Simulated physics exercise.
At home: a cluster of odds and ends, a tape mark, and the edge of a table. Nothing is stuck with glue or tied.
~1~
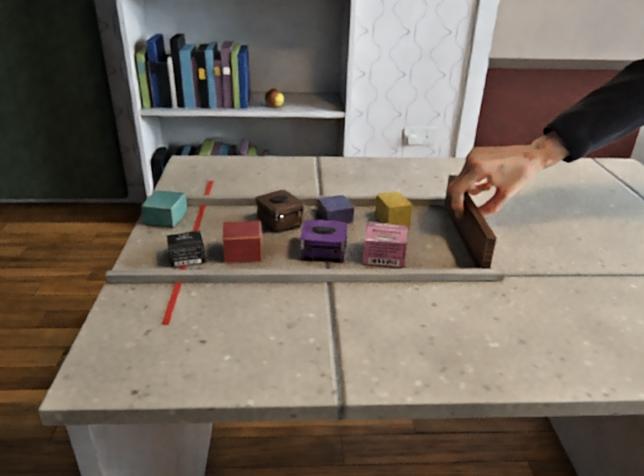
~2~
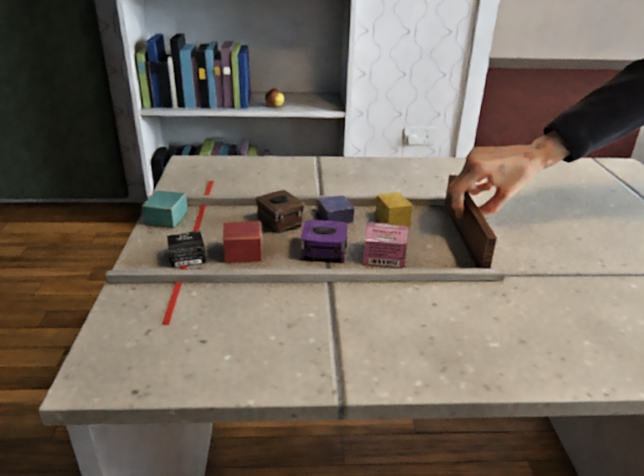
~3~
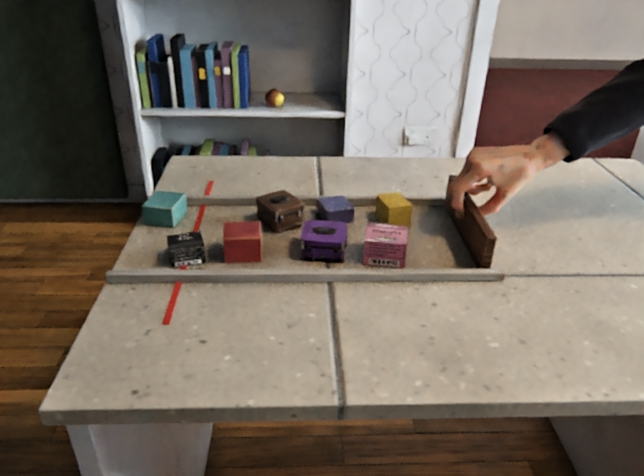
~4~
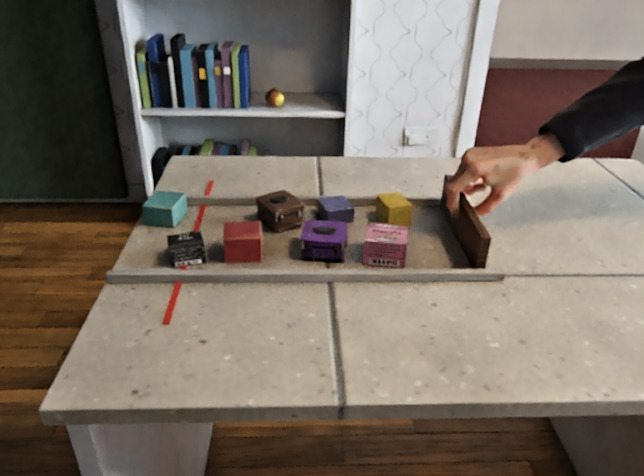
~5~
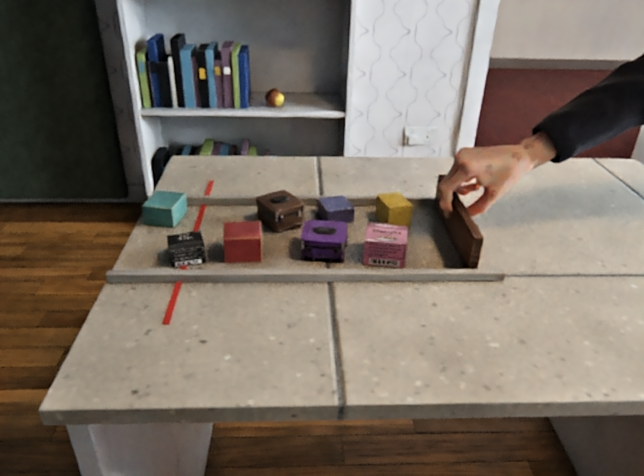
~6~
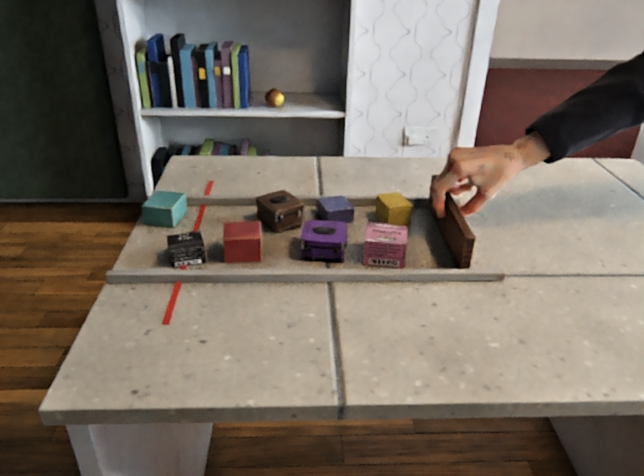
At first, a hand grips a dark brown board at the right end of a shallow tray on a table, with eight colourful small blocks and boxes spread to its left. The hand then slides the board slightly leftward, while the blocks and boxes stay where they are near the red tape.
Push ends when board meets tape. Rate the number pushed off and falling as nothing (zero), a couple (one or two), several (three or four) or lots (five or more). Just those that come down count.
It is several.
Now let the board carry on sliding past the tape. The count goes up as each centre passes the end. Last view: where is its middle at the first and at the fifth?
I'd put it close to (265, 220) and later close to (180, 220).
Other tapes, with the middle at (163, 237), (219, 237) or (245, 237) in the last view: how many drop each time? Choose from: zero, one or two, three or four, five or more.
5 or more; either one or two; one to two.
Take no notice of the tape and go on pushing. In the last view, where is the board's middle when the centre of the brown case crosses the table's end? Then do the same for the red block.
With the brown case it sits around (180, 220), with the red block around (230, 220).
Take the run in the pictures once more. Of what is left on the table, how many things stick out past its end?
The figure is 2.
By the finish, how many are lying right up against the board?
That number would be 2.
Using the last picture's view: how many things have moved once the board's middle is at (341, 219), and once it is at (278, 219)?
Tally at point one: 6; at point two: 7.
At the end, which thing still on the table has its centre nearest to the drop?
Purple case.
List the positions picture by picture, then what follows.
In the first frame, turquoise block (165, 209); black box (186, 249); red block (243, 242); board (467, 220); tape (193, 237).
In the second frame, black box (186, 249); pink box (385, 245).
In the third frame, red block (243, 242); brown case (280, 211).
In the fourth frame, turquoise block (165, 209); board (463, 220).
In the fifth frame, black box (186, 249); yellow block (393, 211).
In the sixth frame, turquoise block (165, 209); black box (186, 249); red block (243, 242); board (448, 220); tape (193, 237).
Soon after, none off yet; turquoise block at rest near (165, 209); black box at rest near (186, 249); red block at rest near (243, 242).
Then, none off yet; turquoise block at rest near (165, 209); black box moved well along near (128, 249); red block moved well along near (165, 241).
At rest, the number that fall off is three or four; fallen, red block, black box and turquoise block.
